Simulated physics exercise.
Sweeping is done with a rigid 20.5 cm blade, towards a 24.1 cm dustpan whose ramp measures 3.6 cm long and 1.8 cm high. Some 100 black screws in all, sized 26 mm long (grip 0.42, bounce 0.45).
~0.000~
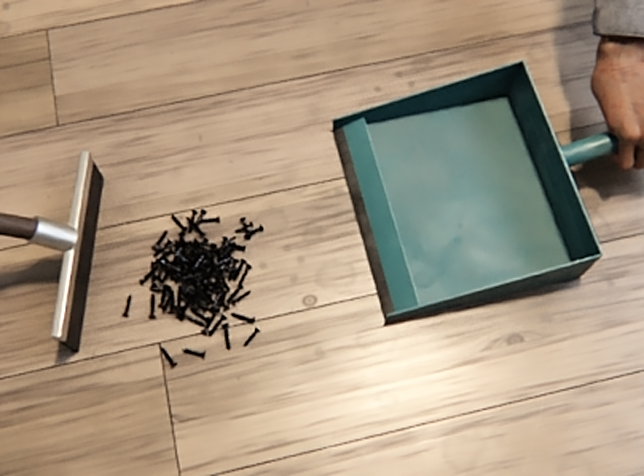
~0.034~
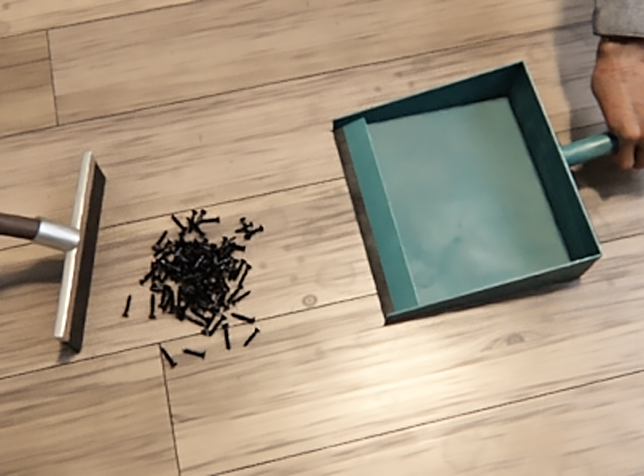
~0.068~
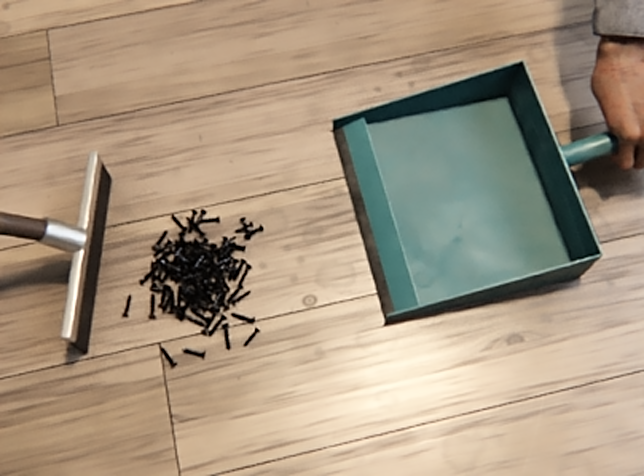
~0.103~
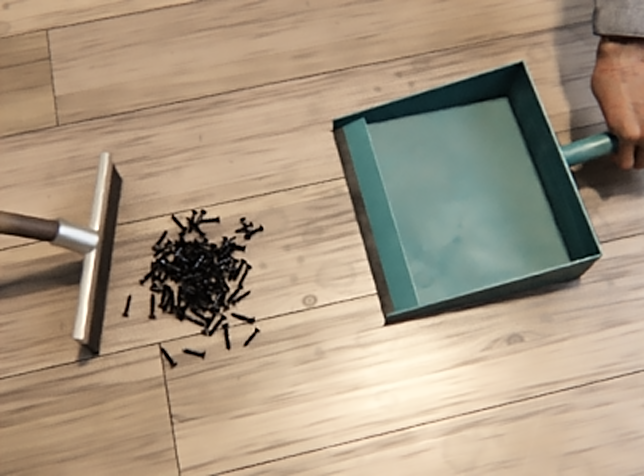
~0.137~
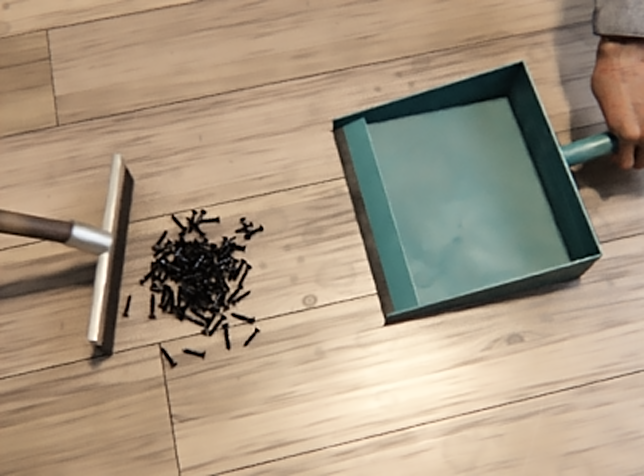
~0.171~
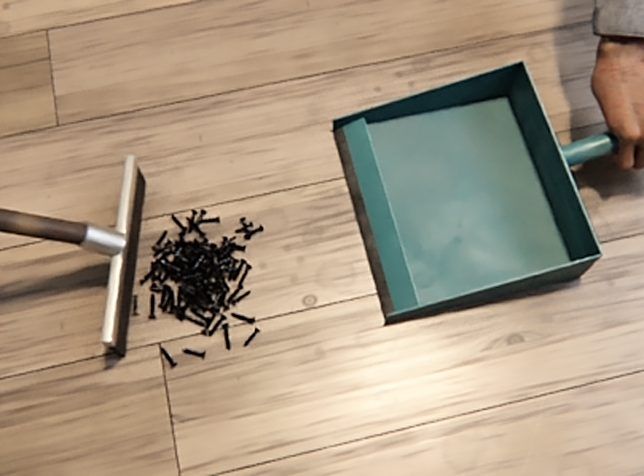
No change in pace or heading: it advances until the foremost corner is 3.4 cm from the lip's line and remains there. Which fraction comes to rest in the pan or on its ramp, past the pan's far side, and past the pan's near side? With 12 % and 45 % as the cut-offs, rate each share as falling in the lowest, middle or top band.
Bands: Pan in the lowest band; far side in the lowest band; near side in the middle band.
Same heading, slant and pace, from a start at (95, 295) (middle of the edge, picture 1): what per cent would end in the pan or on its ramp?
I'd estimate about 5 per cent.
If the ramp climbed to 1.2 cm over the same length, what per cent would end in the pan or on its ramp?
That would give something like 5 per cent.
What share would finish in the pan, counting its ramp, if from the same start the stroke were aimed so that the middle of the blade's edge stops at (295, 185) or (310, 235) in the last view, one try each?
Around 0 per cent, and around 5 per cent.
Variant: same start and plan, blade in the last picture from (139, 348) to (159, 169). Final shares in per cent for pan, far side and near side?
Split: Pan = 5, far = 0, near = 20.
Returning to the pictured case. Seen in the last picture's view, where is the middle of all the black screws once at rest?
I'd say roughly (353, 290).
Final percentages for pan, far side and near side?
Final, in %: Pan 0, far side 0, near side 20.
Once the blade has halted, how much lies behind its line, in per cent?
Estimate: Around 0 %.
Then, at 0.42 s, middle of the blade 16 cm from the lip; 0 % over the lip, far side 0 %, near side 0 %.
Then, at 0.58 s, middle of the blade 10 cm from the lip; 0 % over the lip, far side 0 %, near side 10 %.
Then, at 0.87 s, middle of the blade 6 cm from the lip; 0 % over the lip, far side 0 %, near side 20 %.
By 1.7 s all is still; pan 0 %, far side 0 %, near side 20 %, in front of the lip or behind the blade 75 %.
